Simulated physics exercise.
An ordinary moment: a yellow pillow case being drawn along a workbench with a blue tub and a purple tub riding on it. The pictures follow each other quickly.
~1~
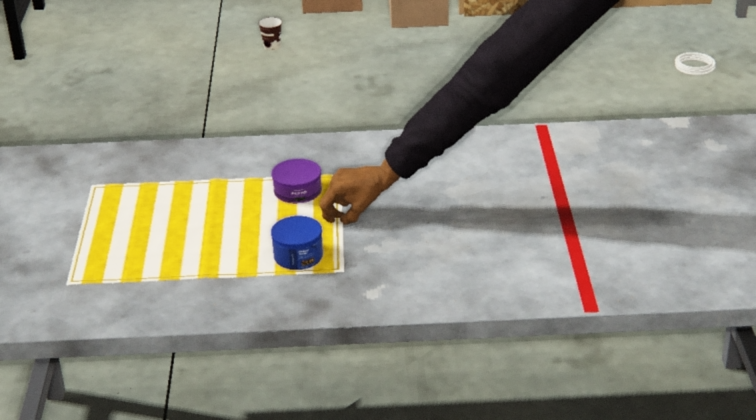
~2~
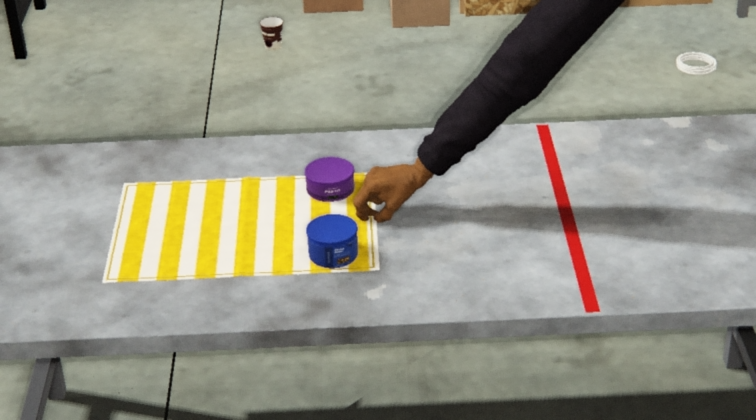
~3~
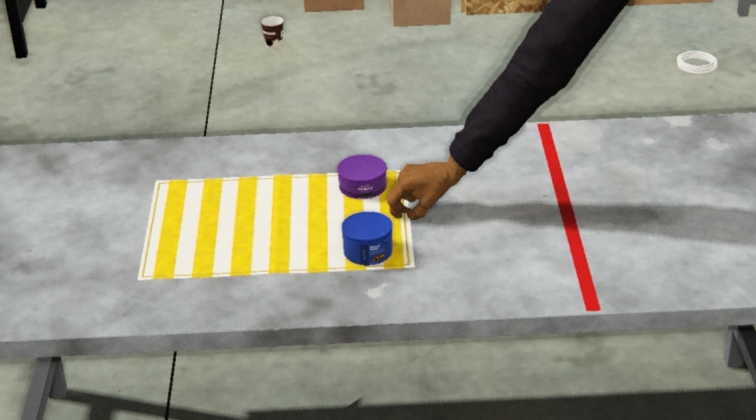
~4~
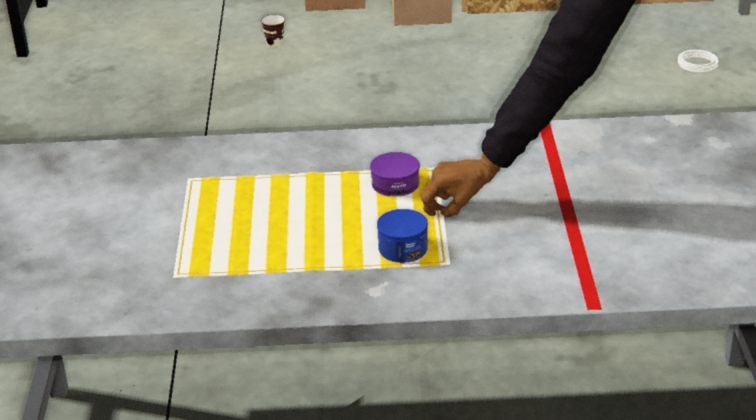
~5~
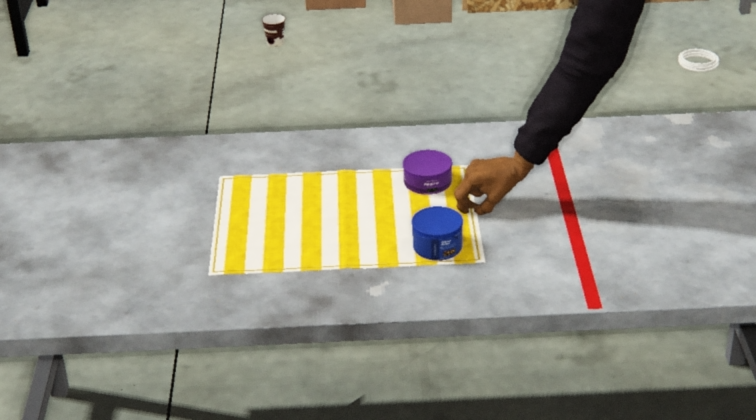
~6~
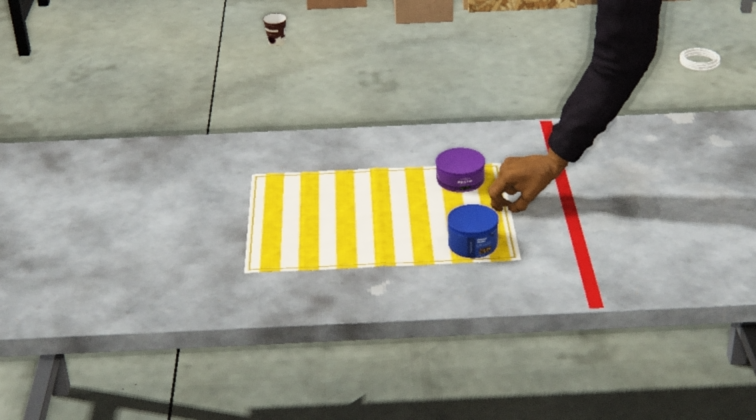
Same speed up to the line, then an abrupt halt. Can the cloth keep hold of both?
The blue tub leaves the cloth, the purple tub shoots off the front.
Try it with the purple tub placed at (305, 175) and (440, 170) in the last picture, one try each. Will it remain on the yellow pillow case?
At the first it remains aboard; at the second it is thrown clear.
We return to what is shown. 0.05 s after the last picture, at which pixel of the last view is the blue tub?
By then it is at (507, 230).
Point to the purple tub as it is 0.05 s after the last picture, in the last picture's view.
Around (492, 169).
Then, 0.05 s later than the last view, hem short of the tape; blue tub on the cloth near (507, 230); purple tub on the cloth near (492, 169).
Then, 0.16 s later than the last view, hem at the tape; blue tub ahead of the hem near (578, 226); purple tub ahead of the hem near (558, 166).
Finally, hem at the tape; blue tub ahead of the hem near (724, 222); purple tub ahead of the hem near (695, 161). The blue tub shoots off the front and the purple tub slides clear of the cloth.
